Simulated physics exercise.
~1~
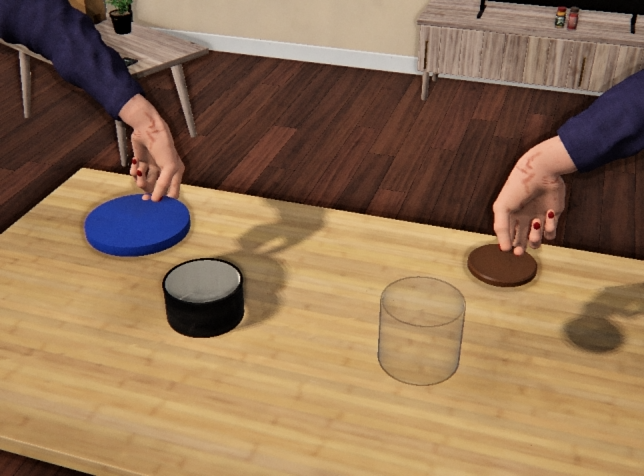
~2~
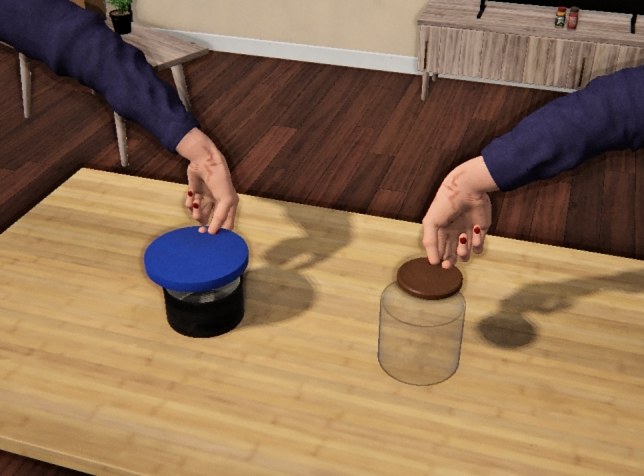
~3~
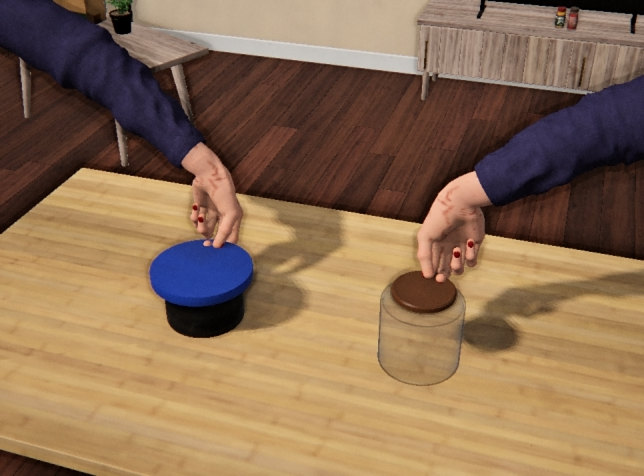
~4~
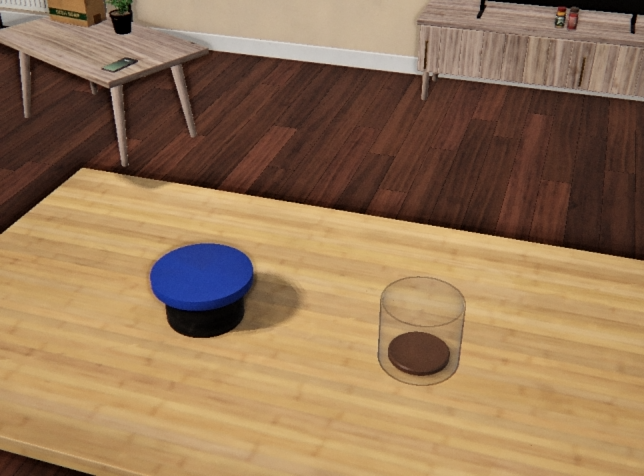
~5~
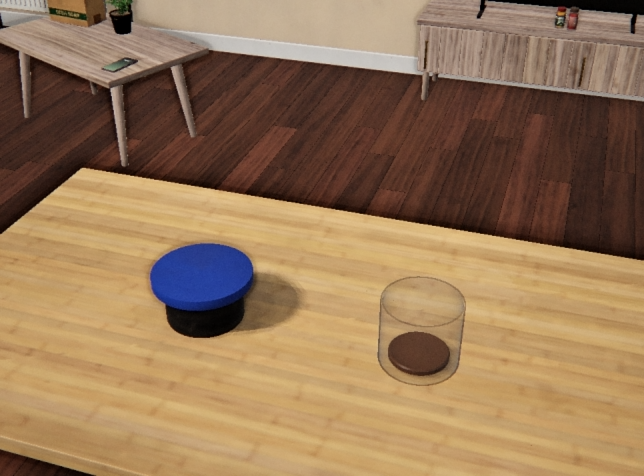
On a wooden table, hands release two discs; the blue covers a pot, the brown drops inside a glass.
